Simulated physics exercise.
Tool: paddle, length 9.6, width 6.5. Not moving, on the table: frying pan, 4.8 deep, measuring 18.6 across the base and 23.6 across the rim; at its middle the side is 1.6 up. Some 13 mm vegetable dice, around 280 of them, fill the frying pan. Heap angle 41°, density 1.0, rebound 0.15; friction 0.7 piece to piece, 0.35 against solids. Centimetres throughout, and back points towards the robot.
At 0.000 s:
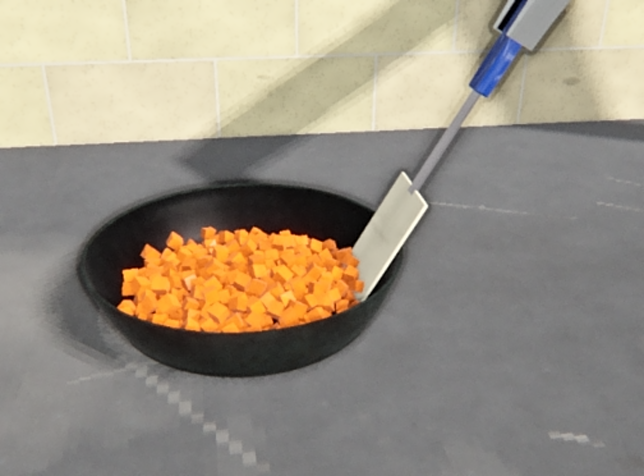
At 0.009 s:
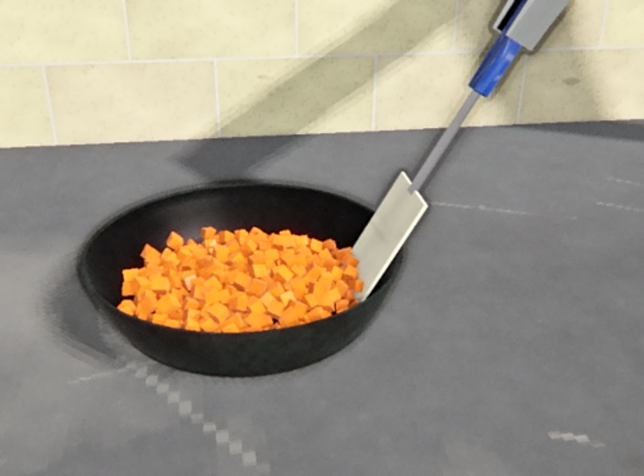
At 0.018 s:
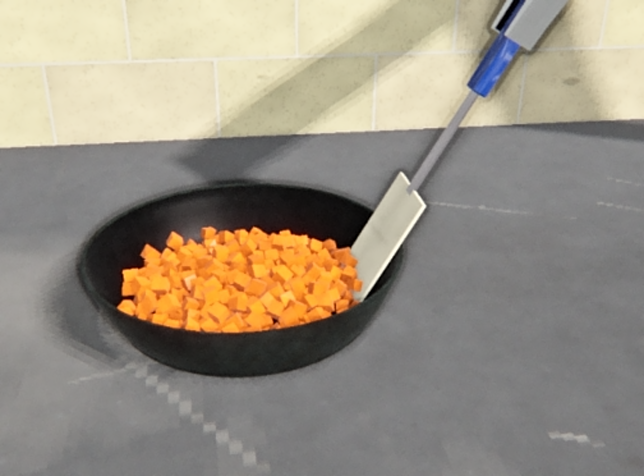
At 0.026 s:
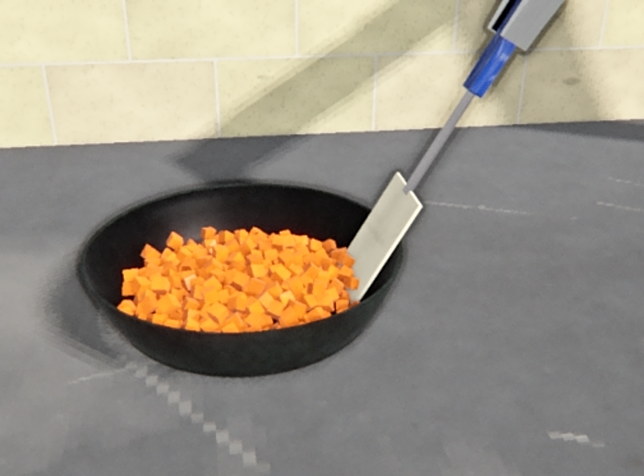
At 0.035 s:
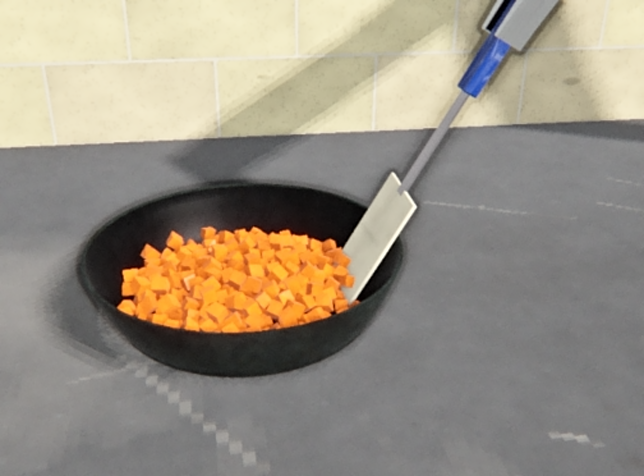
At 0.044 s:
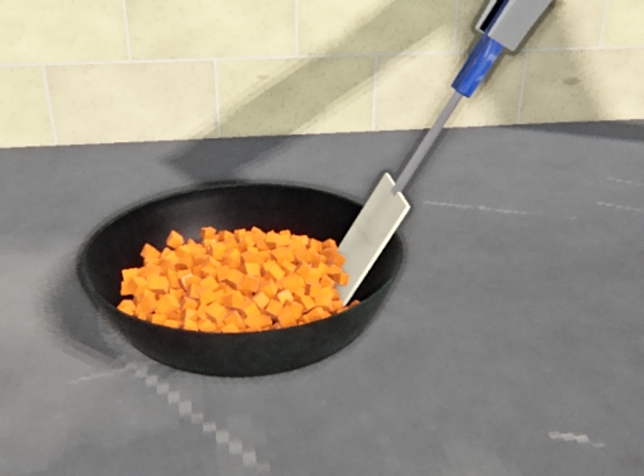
On a grey tabletop, a robot arm's flat metal paddle shifting slightly left against orange cubes heaped in a still black frying pan.
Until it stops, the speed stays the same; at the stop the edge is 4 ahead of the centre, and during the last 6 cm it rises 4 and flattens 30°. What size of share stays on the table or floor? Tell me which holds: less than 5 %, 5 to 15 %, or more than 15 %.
Less than 5 % holds.
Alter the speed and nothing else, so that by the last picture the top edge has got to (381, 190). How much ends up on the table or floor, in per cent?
Some 10 percent.
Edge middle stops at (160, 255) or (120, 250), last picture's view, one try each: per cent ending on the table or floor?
About 0 and 15 per cent.
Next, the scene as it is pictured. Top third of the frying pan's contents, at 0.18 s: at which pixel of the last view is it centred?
It is centred close to (210, 265).
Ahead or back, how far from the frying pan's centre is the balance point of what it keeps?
It sits near 3.5 centimetres ahead of centre.
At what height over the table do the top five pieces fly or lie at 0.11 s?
Height: Some 4 cm.
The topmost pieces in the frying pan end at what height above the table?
It reaches roughly 5.5 cm.
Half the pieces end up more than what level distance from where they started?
Around 2 cm, measured level.
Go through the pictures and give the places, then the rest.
Paddle top edge at (414, 188), sloping 60°; upper third of the load around (264, 277), from x 125 to 360, top at y 235; 276 in the frying pan, in the first frame.
Paddle top edge at (414, 188), sloping 60°; upper third of the load around (264, 277), from x 125 to 360, top at y 235, in the second frame.
Paddle top edge at (412, 188), sloping 60°; upper third of the load around (265, 277), from x 125 to 360, top at y 235, in the third frame.
Paddle top edge at (409, 188), sloping 60°; upper third of the load around (264, 277), from x 125 to 360, top at y 235, in the fourth frame.
Paddle top edge at (403, 189), sloping 60°; upper third of the load around (262, 276), from x 125 to 360, top at y 235, in the fifth frame.
Paddle top edge at (397, 189), sloping 60°; upper third of the load around (256, 275), from x 125 to 360, top at y 235; 276 in the frying pan, in the sixth frame.
By 0.11 s, sloping 60°, highest piece 4 above the table; 276 in the frying pan.
By 0.18 s, sloping 45°, highest piece 7 above the table; 276 in the frying pan.
By 0.42 s, sloping 30°, highest piece 5 above the table; 276 in the frying pan.
By 1.47 s, sloping 30°, highest piece 5 above the table; 276 in the frying pan.
Final count, 276 in the frying pan. That is 0 % on the table or floor.
